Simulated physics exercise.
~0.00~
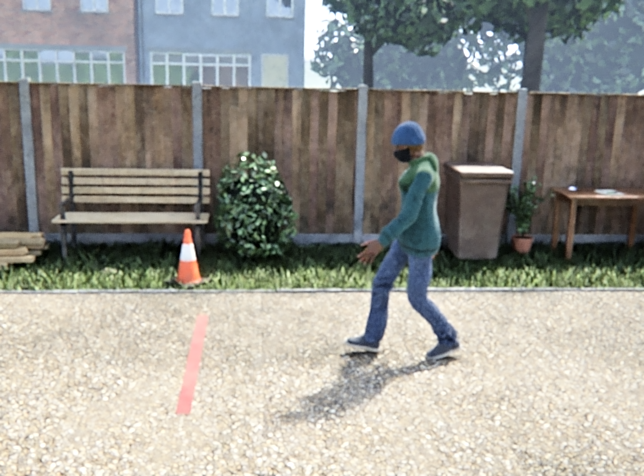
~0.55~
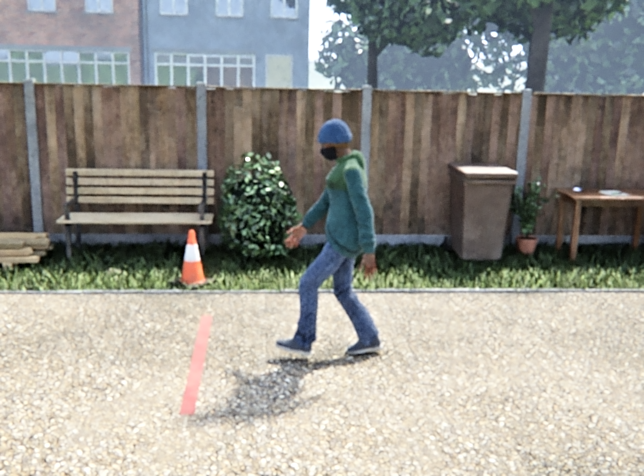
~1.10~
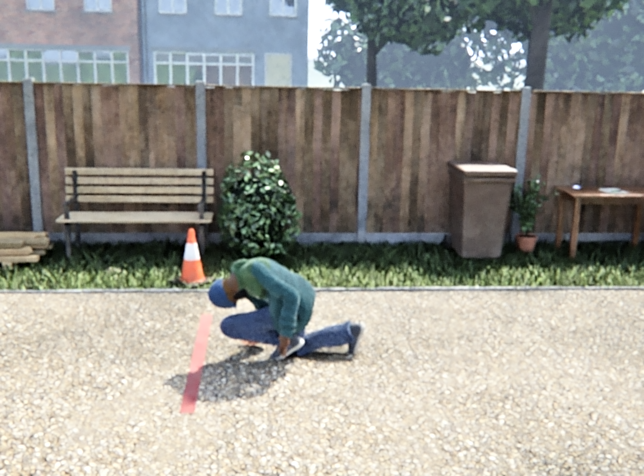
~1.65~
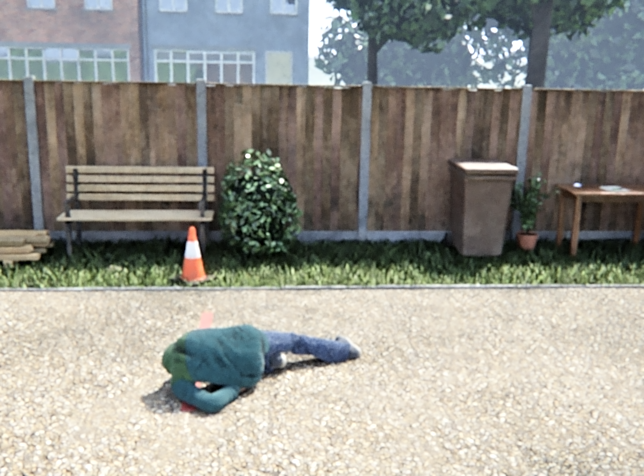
A person in a blue beanie, dark face mask, green hooded top and jeans walks leftward across pale gravel towards a strip of red tape on the ground, seen side-on by a slightly swaying camera. Behind stand a wooden fence, a bench, an orange and white cone, a round bush, a brown bin, and a potted plant beside a small table. Nearing the tape, the walker sinks to the knees and folds forward, head bowed. The body then topples down to the left and lies stretched on the gravel, head beyond the tape, hips short of it.
